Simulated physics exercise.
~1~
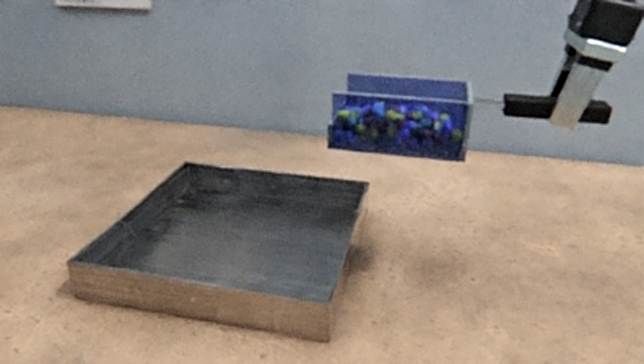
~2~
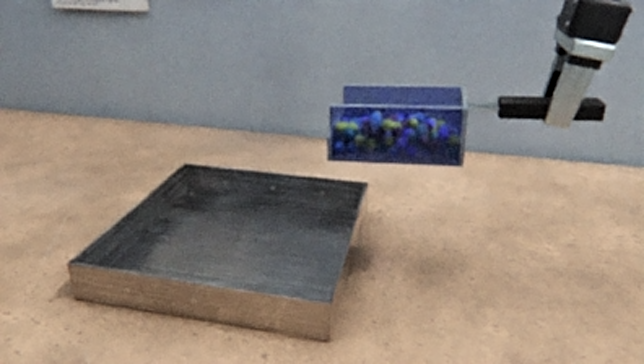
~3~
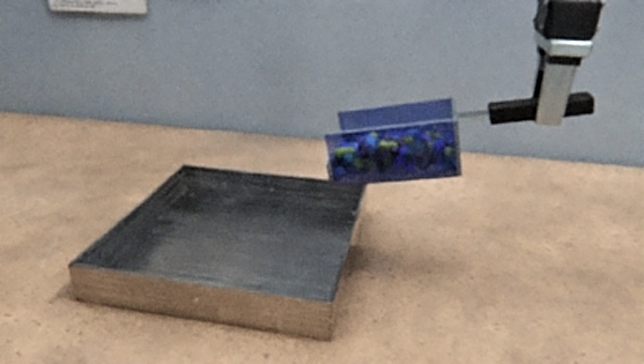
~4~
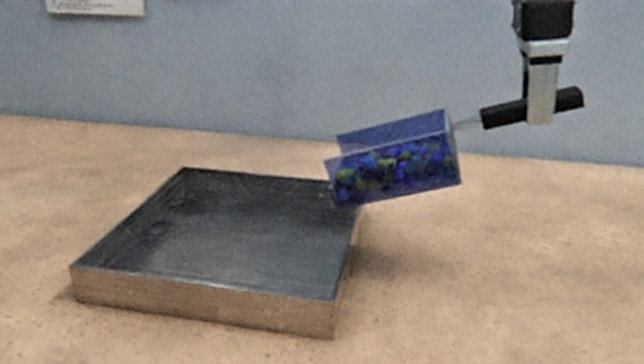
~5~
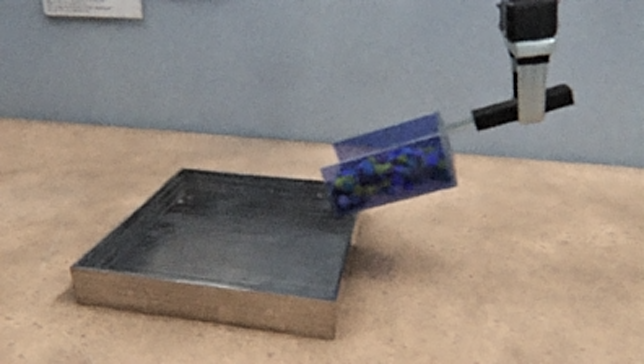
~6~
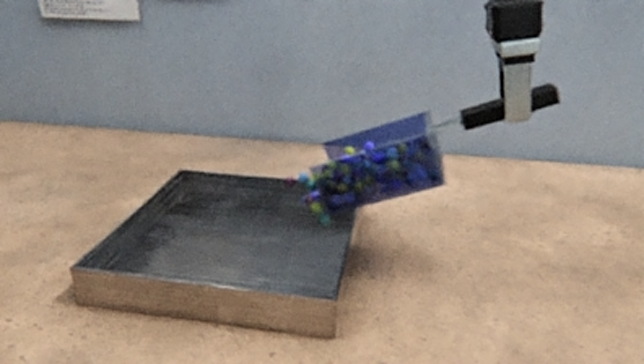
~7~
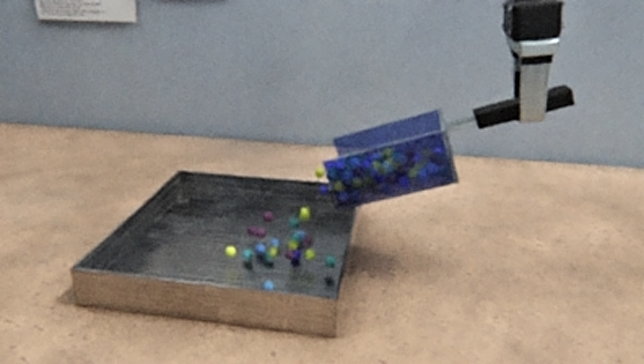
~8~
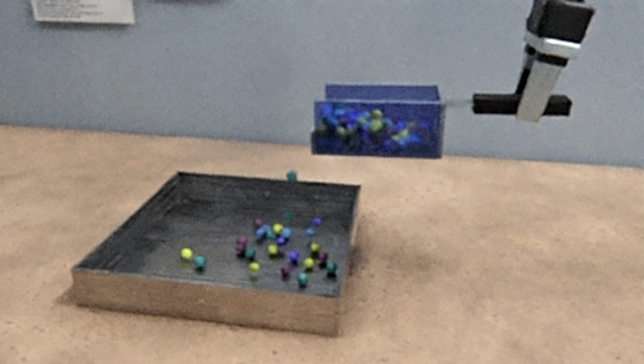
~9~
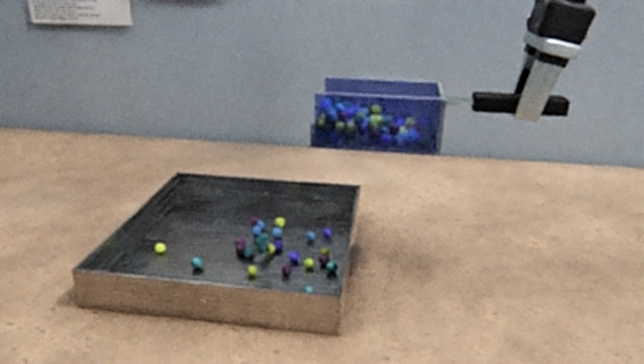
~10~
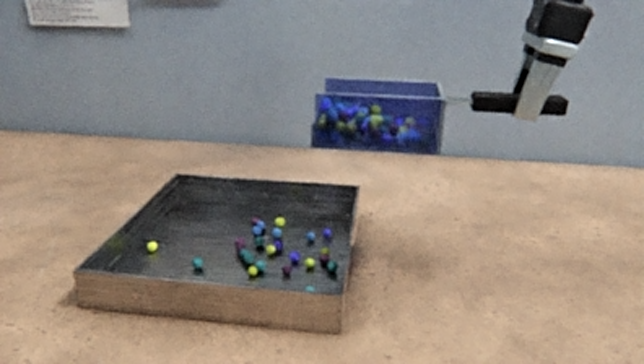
Robot arm lowering and tipping a clear blue box, spilling some colourful balls into a shallow tray, then lifting and levelling it still well filled.
